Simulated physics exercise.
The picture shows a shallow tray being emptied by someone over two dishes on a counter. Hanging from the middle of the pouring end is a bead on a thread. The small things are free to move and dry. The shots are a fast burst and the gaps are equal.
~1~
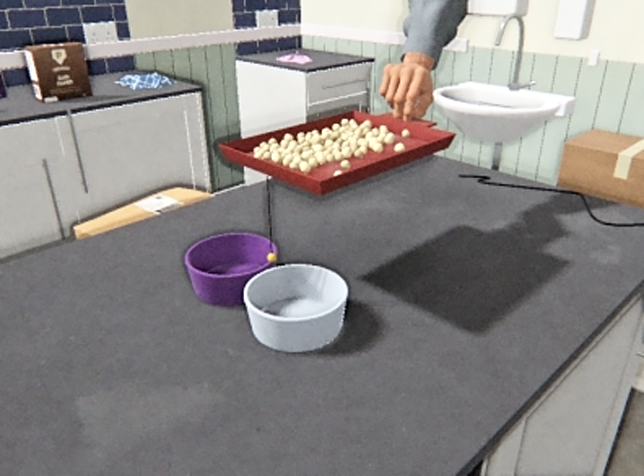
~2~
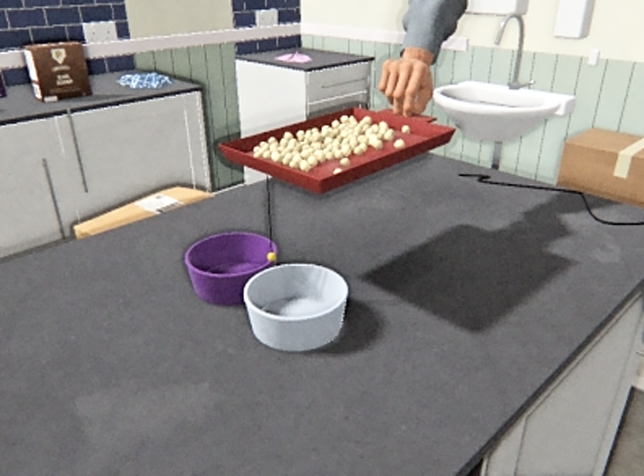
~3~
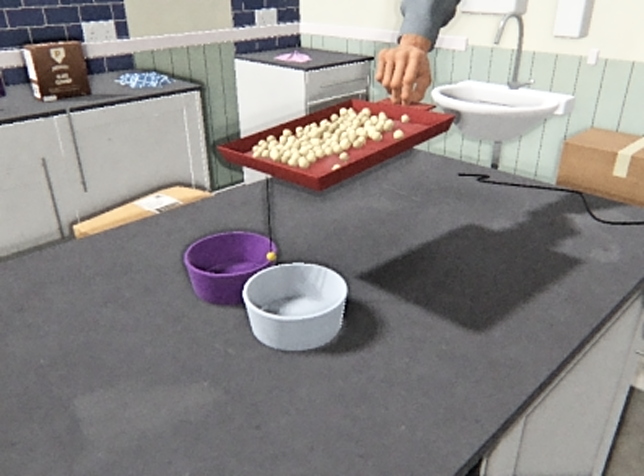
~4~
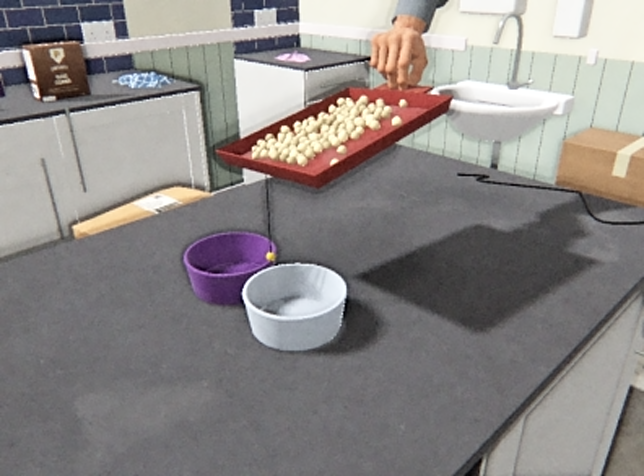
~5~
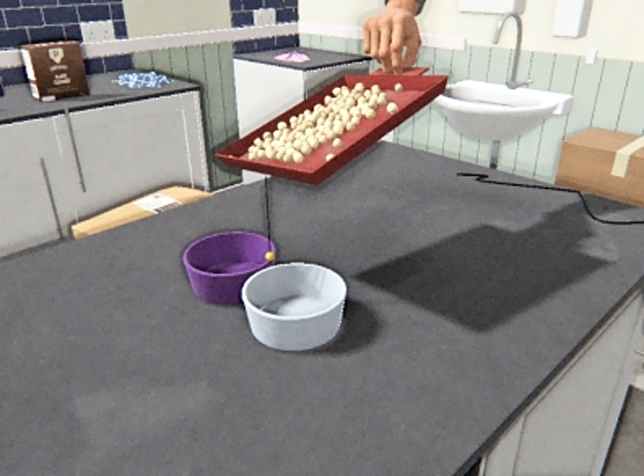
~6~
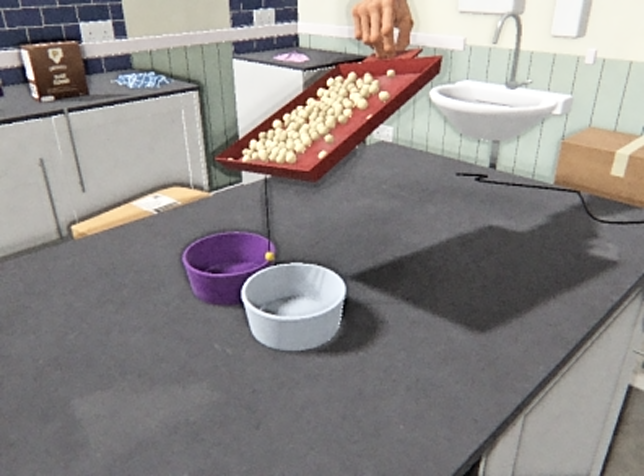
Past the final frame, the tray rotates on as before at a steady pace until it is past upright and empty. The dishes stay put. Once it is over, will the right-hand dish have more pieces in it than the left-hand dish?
No, most of the load heads over to the left dish, I'd guess.
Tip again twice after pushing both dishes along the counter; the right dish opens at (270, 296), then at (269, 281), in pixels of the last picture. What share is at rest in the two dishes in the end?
Roughly 90 % and then 90 %.
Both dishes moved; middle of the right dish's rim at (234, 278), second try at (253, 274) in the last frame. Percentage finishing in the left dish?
You'd get 40 in a hundred first and 50 in a hundred after that.
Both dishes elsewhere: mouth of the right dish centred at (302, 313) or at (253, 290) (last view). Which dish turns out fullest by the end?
The first time the left-side one comes out ahead, then the left-side one the second time.
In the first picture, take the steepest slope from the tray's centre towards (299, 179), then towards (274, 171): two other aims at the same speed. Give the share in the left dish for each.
In turn, 0 percent and then 40 percent.
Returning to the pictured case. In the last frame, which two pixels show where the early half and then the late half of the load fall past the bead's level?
Earlier half at (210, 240), later half at (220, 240).
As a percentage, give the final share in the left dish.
I'd put that share at some 90 per cent.
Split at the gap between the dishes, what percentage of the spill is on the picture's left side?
It works out at some 100 percent.
Just after the last frame, tray tipped steeply; almost all on the tray; just a few in the left dish; about a tenth in the air.
A moment on, tray tipped past a quarter turn; about a tenth on the tray; roughly two thirds in the left dish; about a tenth outside both; roughly a quarter in the air.
Further on, tray tipped past a quarter turn; almost all in the left dish; about a tenth outside both.
When it is over, tray tipped past a quarter turn; not one in the right dish; almost all in the left dish; about a tenth outside both.
